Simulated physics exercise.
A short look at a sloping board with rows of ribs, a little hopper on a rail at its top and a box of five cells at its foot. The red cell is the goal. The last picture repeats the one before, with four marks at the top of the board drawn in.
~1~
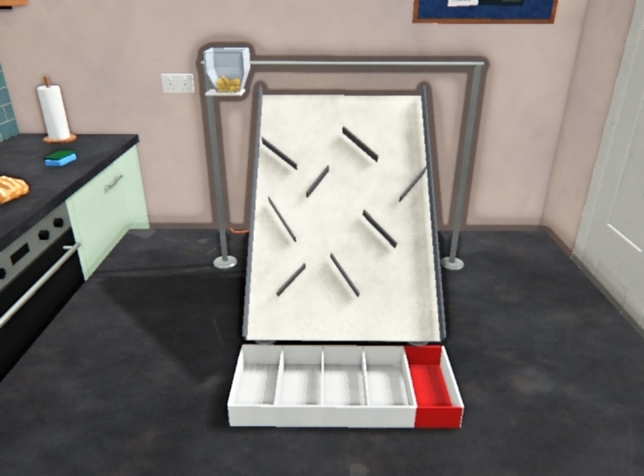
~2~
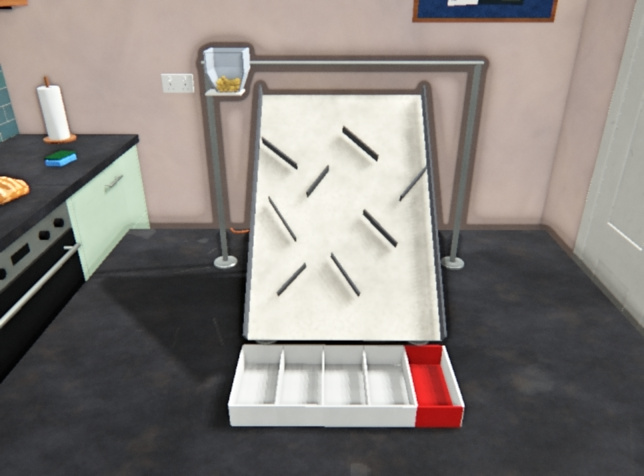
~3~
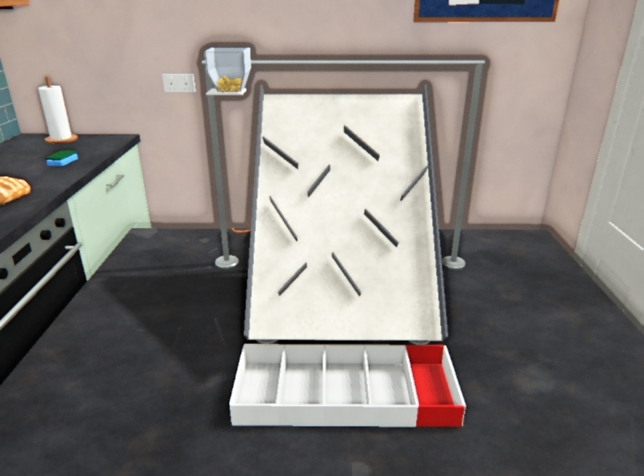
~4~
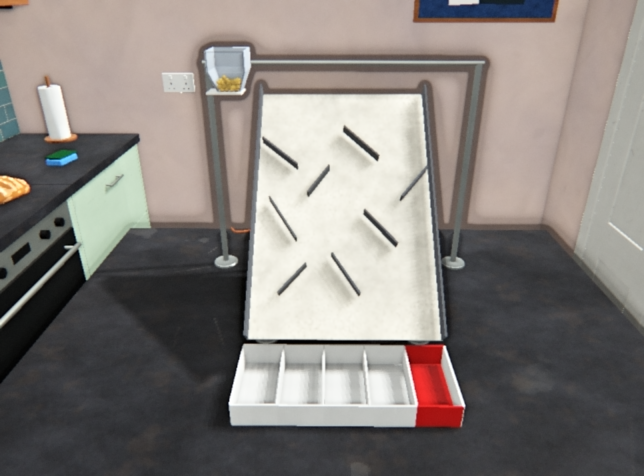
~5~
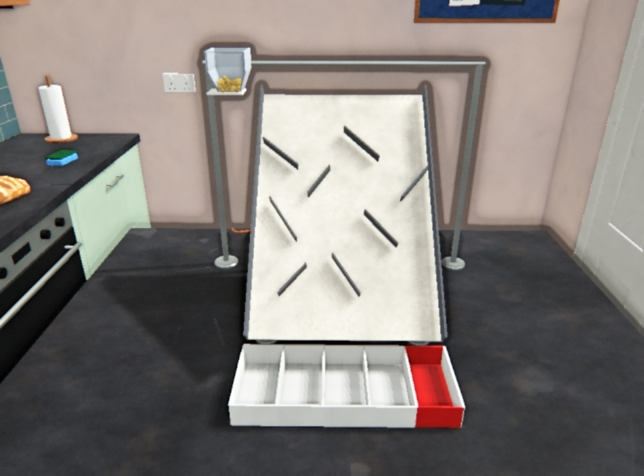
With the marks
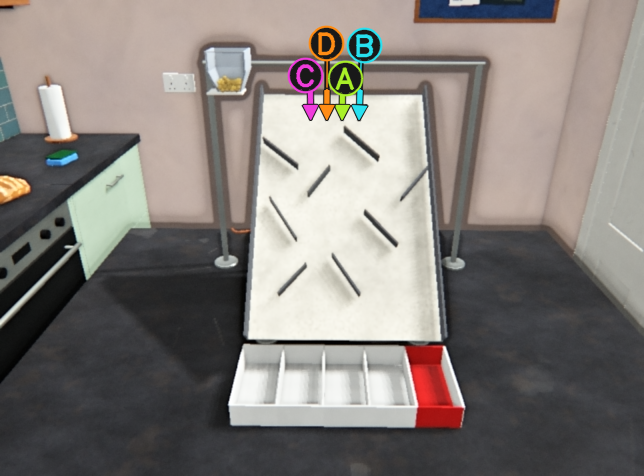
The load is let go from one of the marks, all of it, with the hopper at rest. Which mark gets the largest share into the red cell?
It is B.
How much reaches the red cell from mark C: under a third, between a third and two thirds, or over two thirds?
Mark C gives under a third.
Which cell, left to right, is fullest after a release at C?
The third from the left.
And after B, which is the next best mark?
A it is.
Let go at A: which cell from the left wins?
It is the fifth one.
On the marked copy, mark A meets the board at (342, 114); mark B meets the board at (359, 114); mark C meets the board at (310, 114); mark D meets the board at (326, 114).
With A, close to half in the red cell, close to half in other cells, only a few held on the board, only a few outside the box.
With B, the bulk in the red cell, a small share in other cells, a small share held on the board.
With C, a small share in the red cell, all but a few in other cells.
With D, a small share in the red cell, the bulk in other cells.
